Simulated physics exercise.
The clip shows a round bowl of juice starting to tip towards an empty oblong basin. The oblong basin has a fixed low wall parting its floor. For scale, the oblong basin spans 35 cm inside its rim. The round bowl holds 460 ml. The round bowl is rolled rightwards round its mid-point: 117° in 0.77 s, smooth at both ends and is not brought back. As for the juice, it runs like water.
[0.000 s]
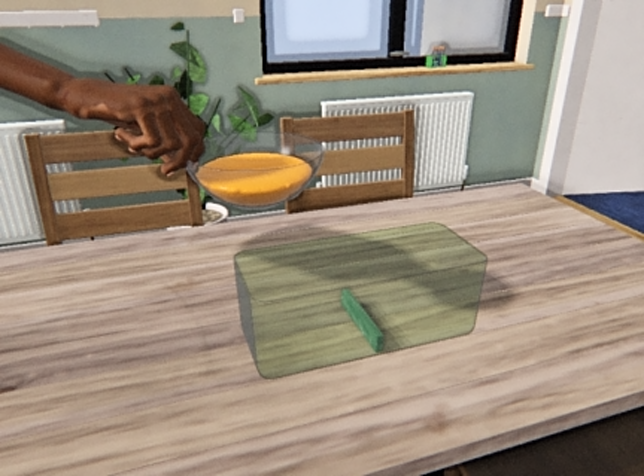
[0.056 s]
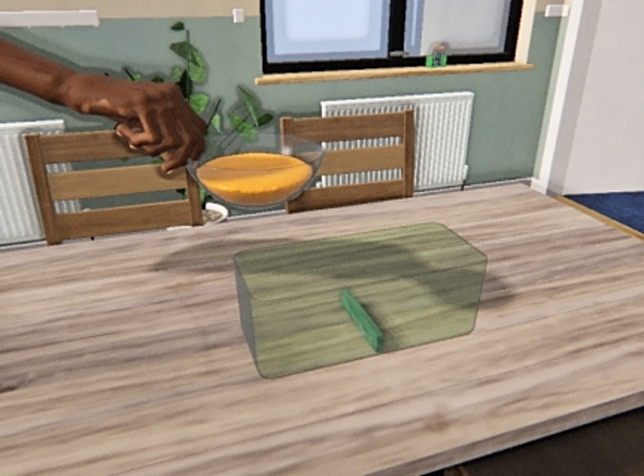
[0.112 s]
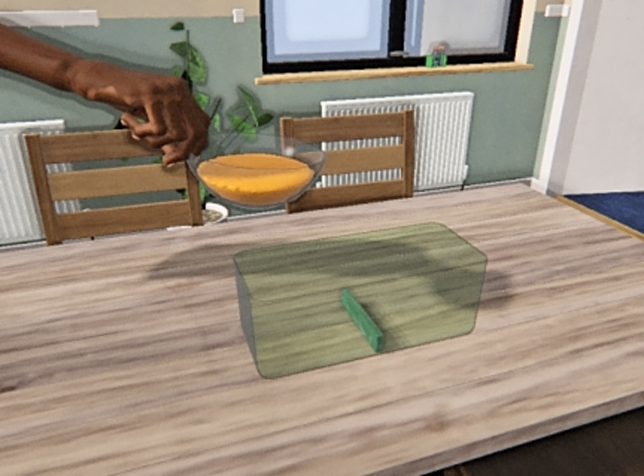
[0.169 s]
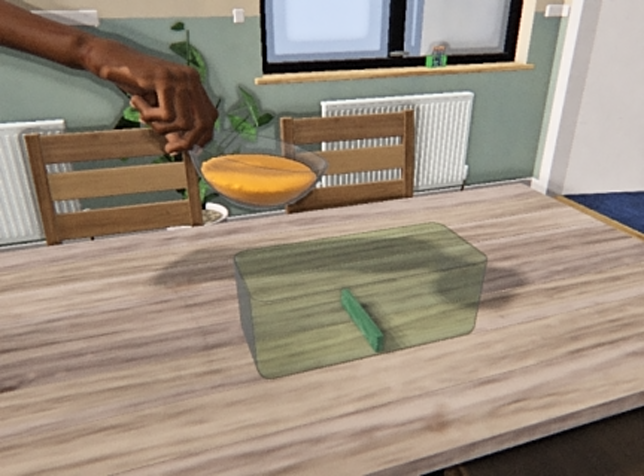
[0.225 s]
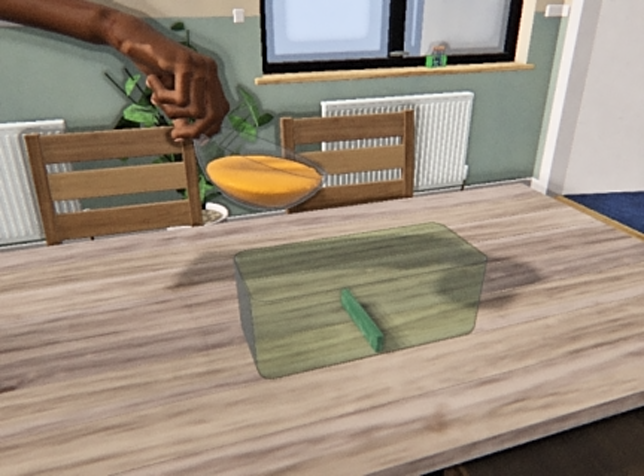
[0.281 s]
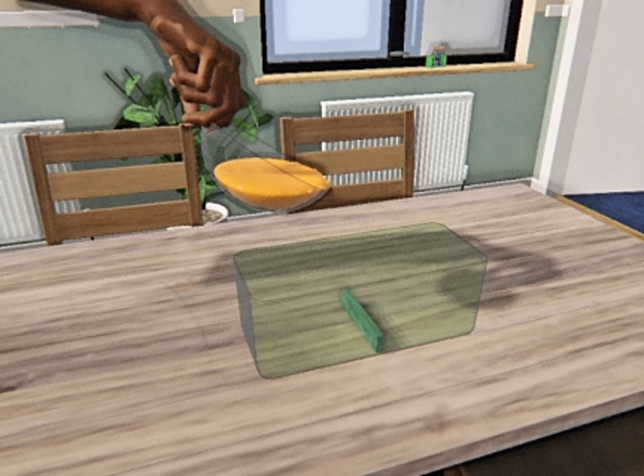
In a room with green walls and wooden chairs, a hand holds a clear round bowl of orange juice above a table, near an empty, see-through oblong basin. The hand gradually rolls the bowl rightwards, and the juice stays level as it creeps up to the lowered right rim.
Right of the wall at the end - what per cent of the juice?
Near 28 per cent.
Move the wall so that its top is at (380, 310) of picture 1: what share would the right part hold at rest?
Then roughly 15 per cent would end up there.
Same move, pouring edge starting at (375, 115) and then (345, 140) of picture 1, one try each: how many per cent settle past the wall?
First 75, then 60 per cent.
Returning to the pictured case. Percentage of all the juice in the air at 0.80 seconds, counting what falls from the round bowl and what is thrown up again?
Close to 4 %.
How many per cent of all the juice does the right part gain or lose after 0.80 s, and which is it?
The share ends bigger than before, by about 2 %.
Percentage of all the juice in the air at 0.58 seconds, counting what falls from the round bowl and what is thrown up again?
Around 18 in a hundred.
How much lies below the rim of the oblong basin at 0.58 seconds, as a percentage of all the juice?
About 82 per cent.
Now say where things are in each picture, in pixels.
It leans 0°; its right rim is at (320, 145); the juice meets the walls at (195, 175) and (309, 162); the oblong basin's rim runs from (242, 278) to (464, 241); the wall's top is at (361, 312), in the first picture.
It leans 2°; its right rim is at (321, 146); the juice meets the walls at (195, 174) and (310, 164), in the second picture.
It leans 6°; its right rim is at (322, 151); the juice meets the walls at (197, 172) and (310, 165), in the third picture.
It leans 13°; its right rim is at (323, 160); the juice meets the walls at (200, 169) and (313, 168), in the fourth picture.
It leans 23°; its right rim is at (323, 171); the juice meets the walls at (205, 169) and (318, 171), in the fifth picture.
It leans 34°; its right rim is at (321, 184); the juice meets the walls at (213, 172) and (313, 172); 3 per cent is over the edge, in the sixth picture.
By 0.58 s the tilt is 100° and 1 per cent is still to pour, 63 is left of the wall and 18 right of it.
By 0.80 s the tilt is 117° and 0 per cent is still to pour, 70 is left of the wall and 26 right of it.
By 1.02 s the tilt is 117° and 0 per cent is still to pour, 69 is left of the wall and 28 right of it.
By 1.27 s the tilt is 117° and 0 per cent is still to pour, 69 is left of the wall and 28 right of it.
At rest 69 per cent lies left of the wall, 28 right of it and 3 outside.
